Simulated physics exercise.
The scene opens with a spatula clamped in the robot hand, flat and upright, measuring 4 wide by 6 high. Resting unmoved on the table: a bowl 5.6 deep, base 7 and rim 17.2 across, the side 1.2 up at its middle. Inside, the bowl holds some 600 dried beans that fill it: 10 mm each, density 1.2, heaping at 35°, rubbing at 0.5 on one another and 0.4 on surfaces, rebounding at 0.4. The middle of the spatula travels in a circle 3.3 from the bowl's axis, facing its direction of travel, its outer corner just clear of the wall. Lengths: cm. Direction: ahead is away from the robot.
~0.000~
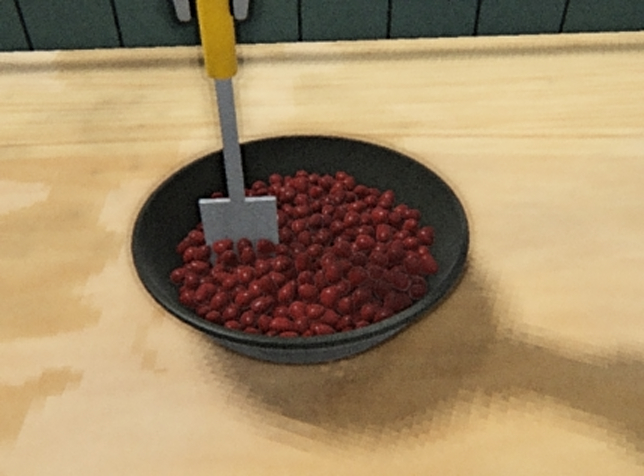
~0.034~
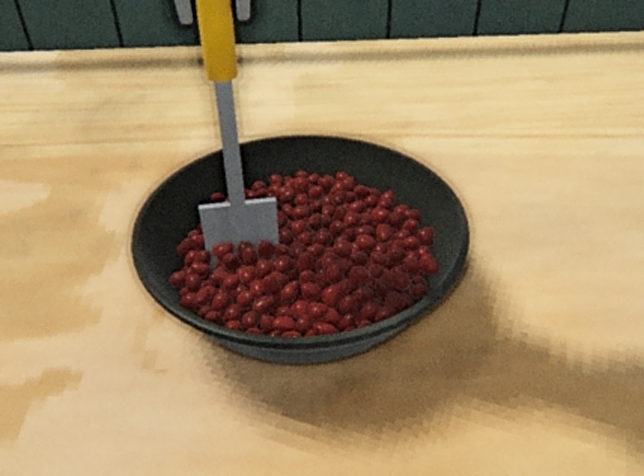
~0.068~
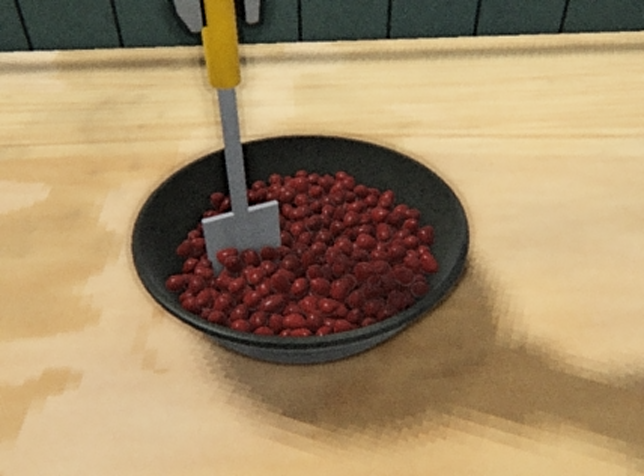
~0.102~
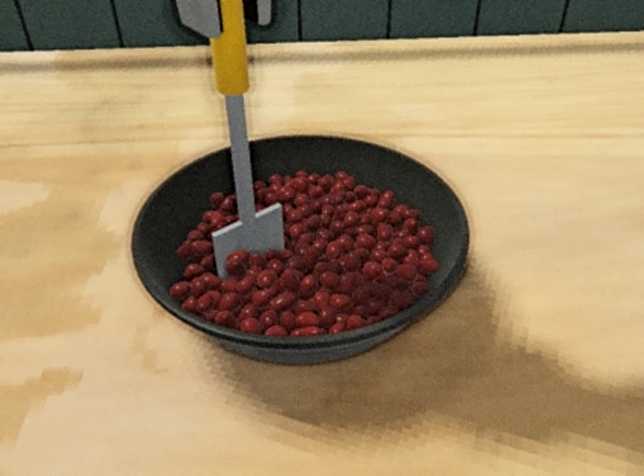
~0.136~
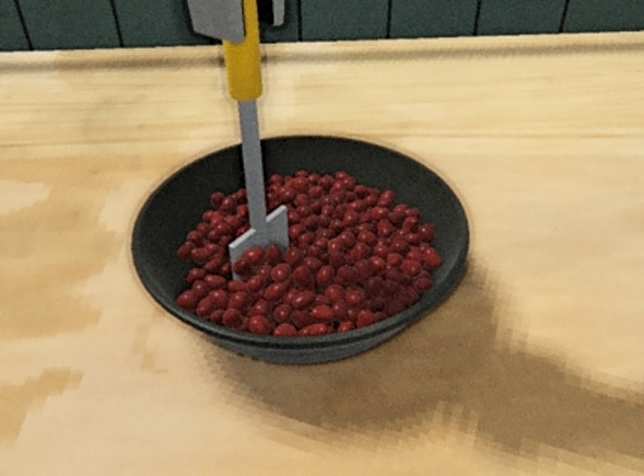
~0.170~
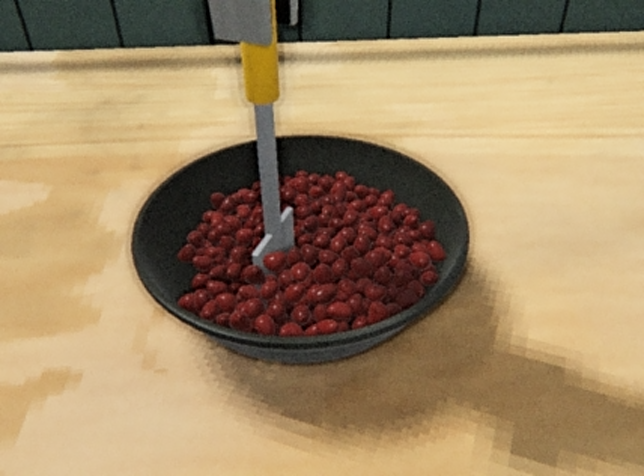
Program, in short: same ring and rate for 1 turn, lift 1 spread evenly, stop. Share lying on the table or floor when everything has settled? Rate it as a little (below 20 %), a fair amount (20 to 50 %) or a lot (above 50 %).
A little.
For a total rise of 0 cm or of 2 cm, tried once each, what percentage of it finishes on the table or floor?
15 % and 10 %.
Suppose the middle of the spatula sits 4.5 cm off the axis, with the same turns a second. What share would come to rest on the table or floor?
Then some 20 percent.
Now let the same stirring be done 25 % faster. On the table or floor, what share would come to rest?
That would be some 15 percent.
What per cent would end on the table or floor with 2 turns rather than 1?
Then roughly 20 percent.
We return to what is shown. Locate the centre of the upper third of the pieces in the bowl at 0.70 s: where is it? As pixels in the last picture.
Around (238, 197).
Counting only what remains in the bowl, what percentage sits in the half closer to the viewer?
About 60 per cent.
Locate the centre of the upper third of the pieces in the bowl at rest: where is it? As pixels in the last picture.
Estimated centre: (235, 267).
After 0.44 s, 179° round, highest piece 8 above the table; 585 in the bowl, 7 on the table or floor, 11 in flight or on the tool.
After 0.70 s, 294° round, highest piece 8 above the table; 551 in the bowl, 48 on the table or floor, 4 in flight or on the tool.
After 1.03 s, 0° round, highest piece 7 above the table; 542 in the bowl, 61 on the table or floor.
After 1.73 s, 0° round, highest piece 7 above the table; 542 in the bowl, 61 on the table or floor.
At rest, 542 in the bowl, 61 on the table or floor. That is 10 % on the table or floor.
